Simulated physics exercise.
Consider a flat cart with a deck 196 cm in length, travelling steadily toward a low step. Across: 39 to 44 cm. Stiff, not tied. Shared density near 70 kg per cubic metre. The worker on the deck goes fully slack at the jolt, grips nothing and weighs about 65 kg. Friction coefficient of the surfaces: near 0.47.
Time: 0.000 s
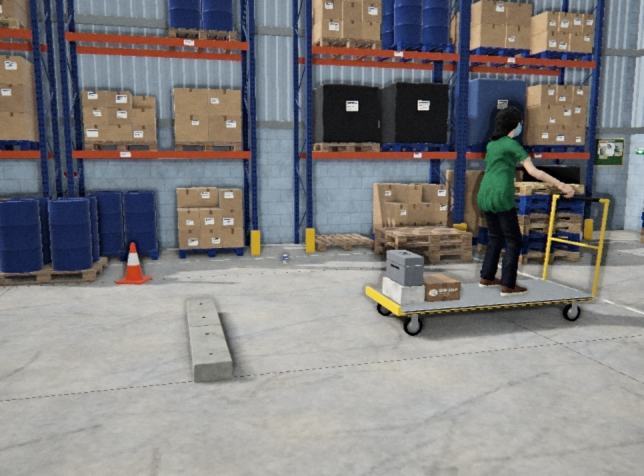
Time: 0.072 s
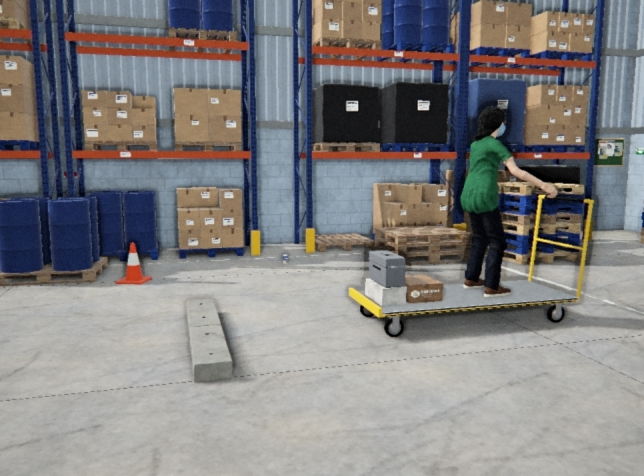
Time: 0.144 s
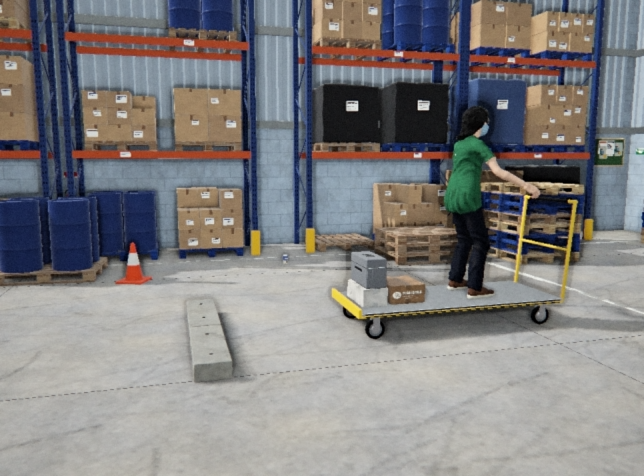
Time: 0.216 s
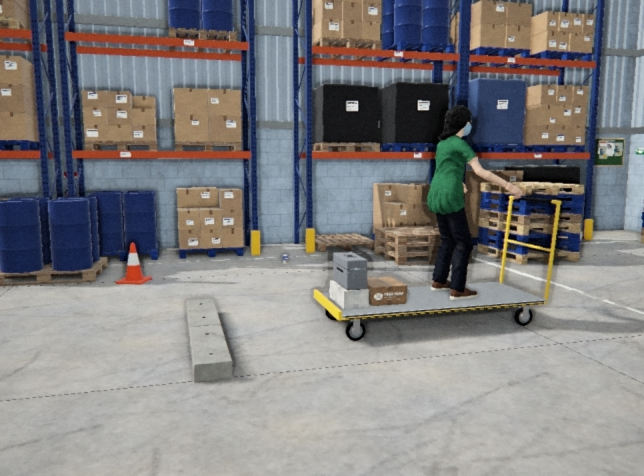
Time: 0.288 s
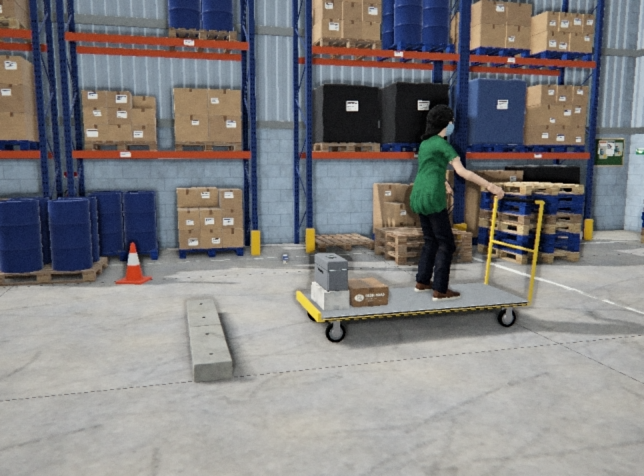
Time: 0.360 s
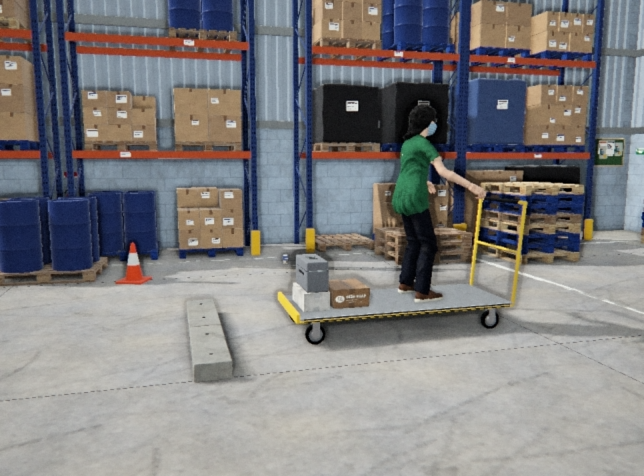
A flat cart carrying a standing worker and several boxes rolls left across the warehouse floor.
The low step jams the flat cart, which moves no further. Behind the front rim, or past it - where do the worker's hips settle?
The worker's hips settle past the front rim.
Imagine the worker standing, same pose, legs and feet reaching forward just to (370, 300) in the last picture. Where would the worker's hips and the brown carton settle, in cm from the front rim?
Result: Hips 60 cm beyond the rim; brown 30 cm beyond it.
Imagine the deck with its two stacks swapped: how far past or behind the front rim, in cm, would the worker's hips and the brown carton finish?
I'd say the hips settle 40 past while brown stops 20 behind.
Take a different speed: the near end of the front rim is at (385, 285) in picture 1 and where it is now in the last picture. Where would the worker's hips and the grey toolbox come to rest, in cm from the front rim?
In that case the hips would stop 60 cm past the front rim, and the grey item 150 cm past it.
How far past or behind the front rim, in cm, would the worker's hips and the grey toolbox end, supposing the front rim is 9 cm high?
Both clear the rim - hips by 10 cm, grey by 100 cm.
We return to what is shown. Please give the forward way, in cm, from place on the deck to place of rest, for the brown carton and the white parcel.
Forward shift in cm: Brown 5, white 15.
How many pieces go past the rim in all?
A total of 1.
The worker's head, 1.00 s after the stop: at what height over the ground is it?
About 30 cm above the ground.
Impact comes at 0.63 s.
After 0.88 s the worker's hips are 50 cm behind the rim, near (268, 230) in the last picture's view.
After 1.18 s the worker's hips are 1 cm past the rim, near (208, 280) in the last picture's view.
After 1.63 s the worker's hips are 24 cm past the rim, near (182, 318) in the last picture's view.
At rest, 3.4 s, past the rim, grey toolbox and the worker's hips; behind it, brown carton and white parcel.
